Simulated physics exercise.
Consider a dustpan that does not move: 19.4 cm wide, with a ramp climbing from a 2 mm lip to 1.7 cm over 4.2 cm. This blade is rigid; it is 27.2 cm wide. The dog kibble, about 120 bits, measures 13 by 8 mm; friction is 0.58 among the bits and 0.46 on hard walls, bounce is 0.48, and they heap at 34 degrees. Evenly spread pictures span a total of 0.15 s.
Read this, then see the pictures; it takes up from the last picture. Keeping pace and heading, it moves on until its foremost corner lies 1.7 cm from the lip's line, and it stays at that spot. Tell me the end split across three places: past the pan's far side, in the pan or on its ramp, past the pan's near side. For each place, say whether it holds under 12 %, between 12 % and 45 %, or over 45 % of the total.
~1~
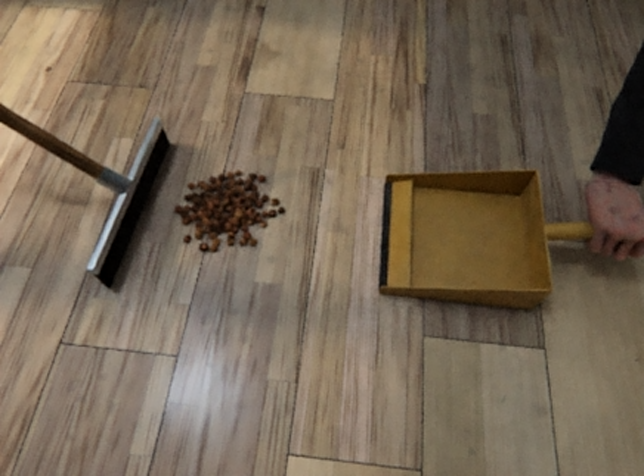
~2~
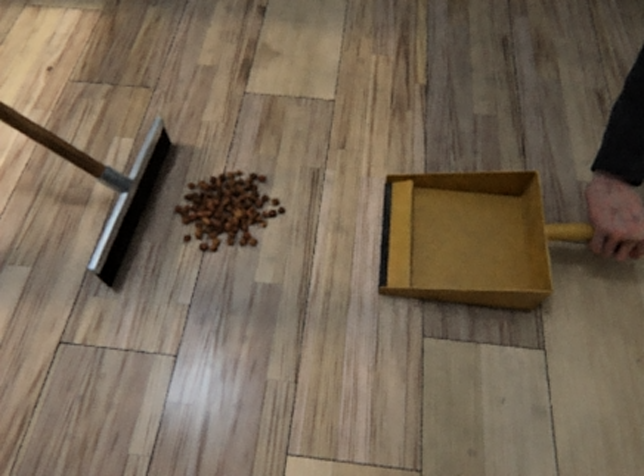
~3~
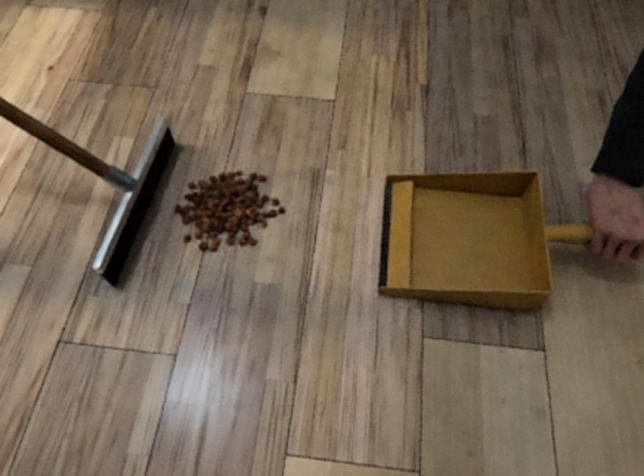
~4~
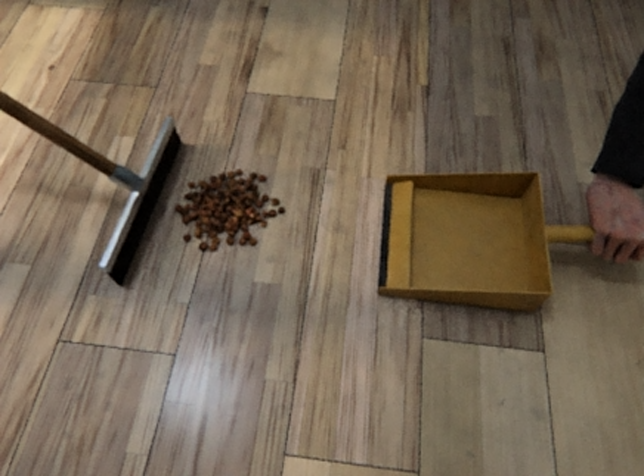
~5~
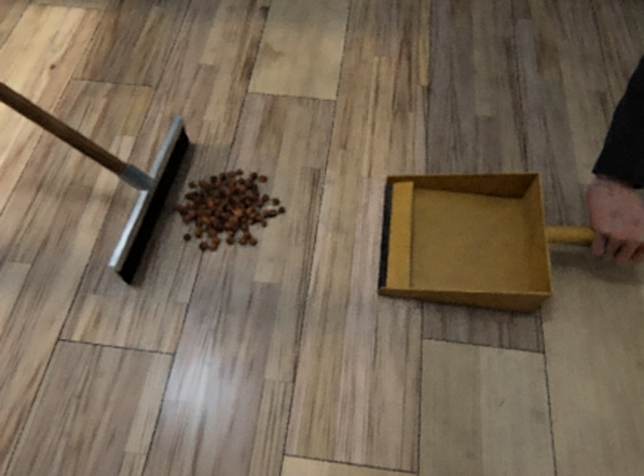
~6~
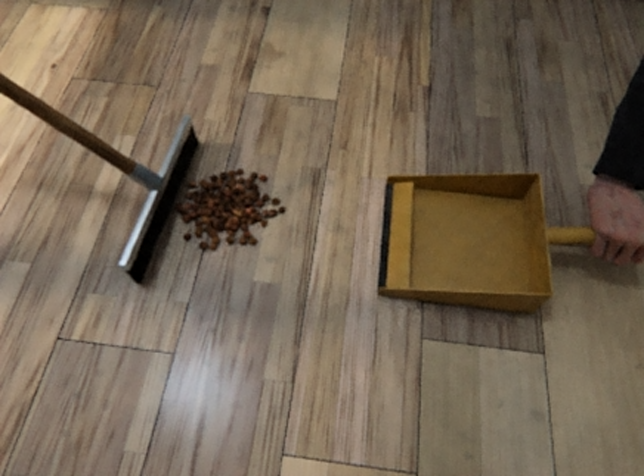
Far side: A modest portion lands there; pan: A modest portion lands there; near side: A scattering lands there.
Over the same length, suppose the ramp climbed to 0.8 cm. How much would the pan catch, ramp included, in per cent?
Close to 30 per cent then.
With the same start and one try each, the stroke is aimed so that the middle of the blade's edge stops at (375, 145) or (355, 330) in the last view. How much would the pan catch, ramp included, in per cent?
Some 5 in a hundred and 20 in a hundred.
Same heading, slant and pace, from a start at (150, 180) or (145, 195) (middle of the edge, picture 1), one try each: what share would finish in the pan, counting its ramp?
Estimates: 20 percent and 25 percent.
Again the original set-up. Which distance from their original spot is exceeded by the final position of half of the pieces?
Near 26 cm.
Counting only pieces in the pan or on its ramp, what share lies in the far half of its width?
Something like 90 per cent of the catch.
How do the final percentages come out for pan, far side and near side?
Far: 15; pan: 25; near: 0 (percent).
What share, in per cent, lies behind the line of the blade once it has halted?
Estimate: About 0 %.
Then, 0.33 s after the last picture, middle of the blade 19 cm from the lip; 0 % over the lip, far side 5 %, near side 0 %.
Then, 0.55 s after the last picture, middle of the blade 9 cm from the lip; 0 % over the lip, far side 10 %, near side 0 %.
Then, 0.88 s after the last picture, middle of the blade 3 cm from the lip; 25 % over the lip, far side 15 %, near side 0 %.
In the end, far side 15 %, pan 25 %, near side 0 %, in front of the lip or behind the blade 55 %.
